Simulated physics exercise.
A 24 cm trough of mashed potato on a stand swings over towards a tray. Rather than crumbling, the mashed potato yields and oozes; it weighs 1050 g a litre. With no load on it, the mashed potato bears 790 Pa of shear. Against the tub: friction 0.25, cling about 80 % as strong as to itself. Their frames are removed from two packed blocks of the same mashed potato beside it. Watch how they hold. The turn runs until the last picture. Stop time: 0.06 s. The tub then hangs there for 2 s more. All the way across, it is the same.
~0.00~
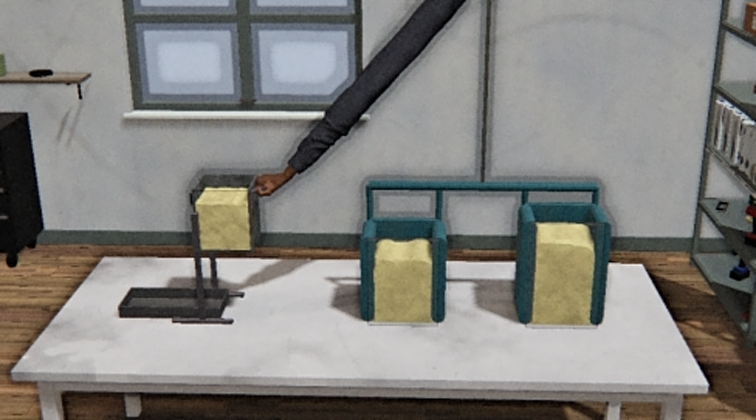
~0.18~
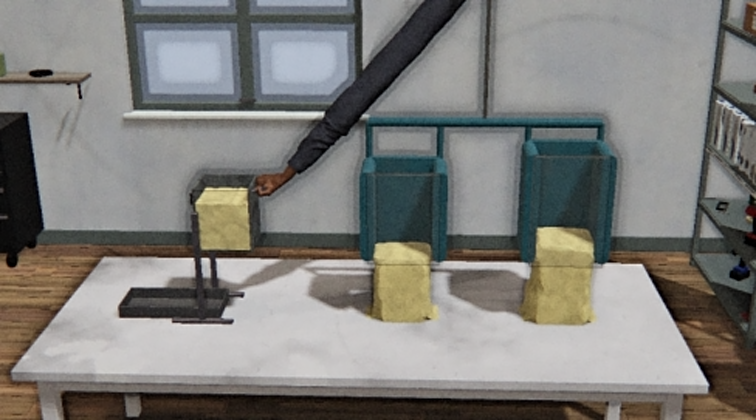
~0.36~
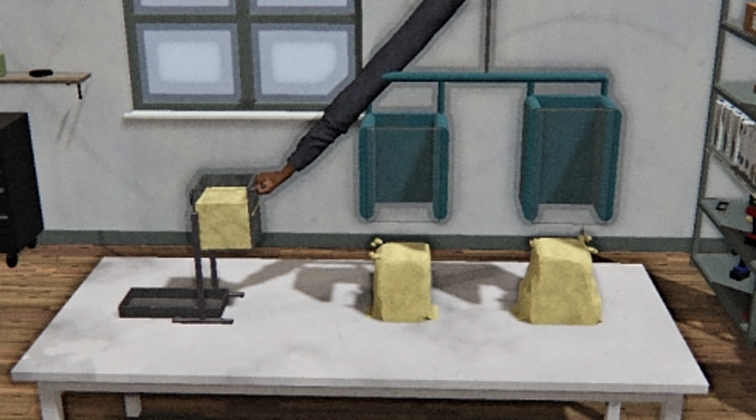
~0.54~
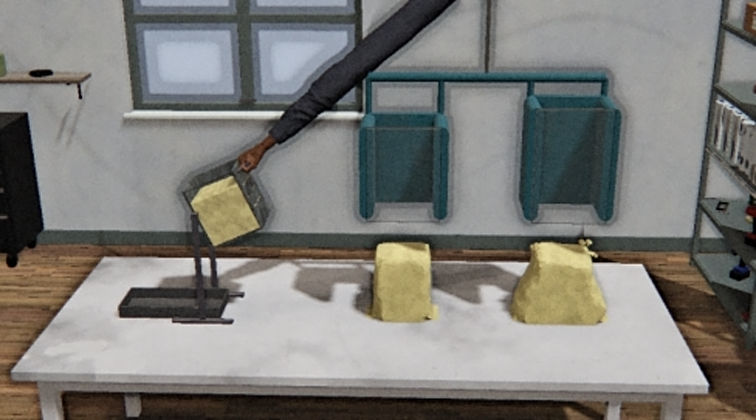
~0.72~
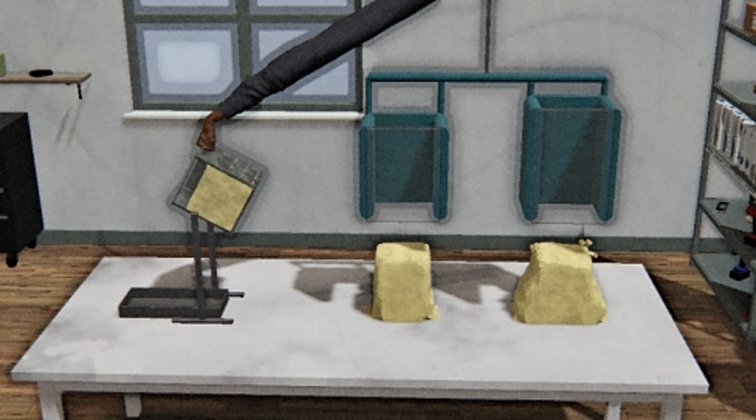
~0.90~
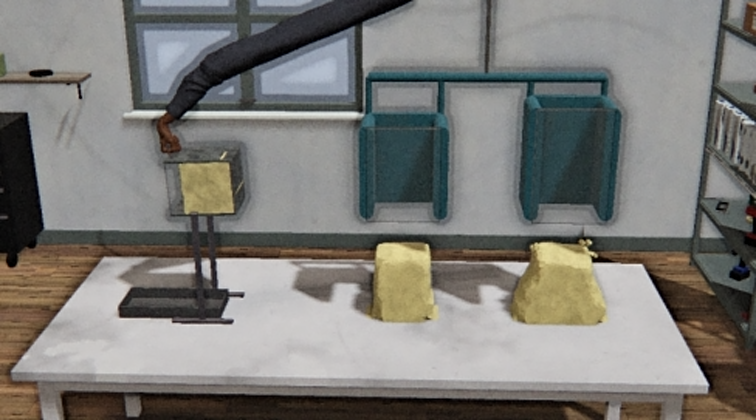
In a workshop, teal casings lift off two yellow blocks of mashed potato on a white table, and the blocks slump slightly; then a sleeved arm swings a clear-sided trough of the same mash leftward on its stand.
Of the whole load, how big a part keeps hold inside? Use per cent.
The part that keeps hold inside is about 100 %.
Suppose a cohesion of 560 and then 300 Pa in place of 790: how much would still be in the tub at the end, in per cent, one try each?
Expect about 100 in a hundred, then about 55 in a hundred.
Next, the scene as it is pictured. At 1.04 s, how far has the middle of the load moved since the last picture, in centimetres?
It has moved close to 0 cm.
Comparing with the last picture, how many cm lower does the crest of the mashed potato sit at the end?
The top ends up some 0 cm below its level in the last picture.
After 1.04 s, the tub is at 92 degrees and holds 100 %.
After 1.21 s, the tub is at 92 degrees and holds 100 %.
After 1.38 s, the tub is at 92 degrees and holds 100 %.
After 1.55 s, the tub is at 92 degrees and holds 100 %.
After 2.90 s, at the end, the tub is at 92 degrees and holds 100 %.
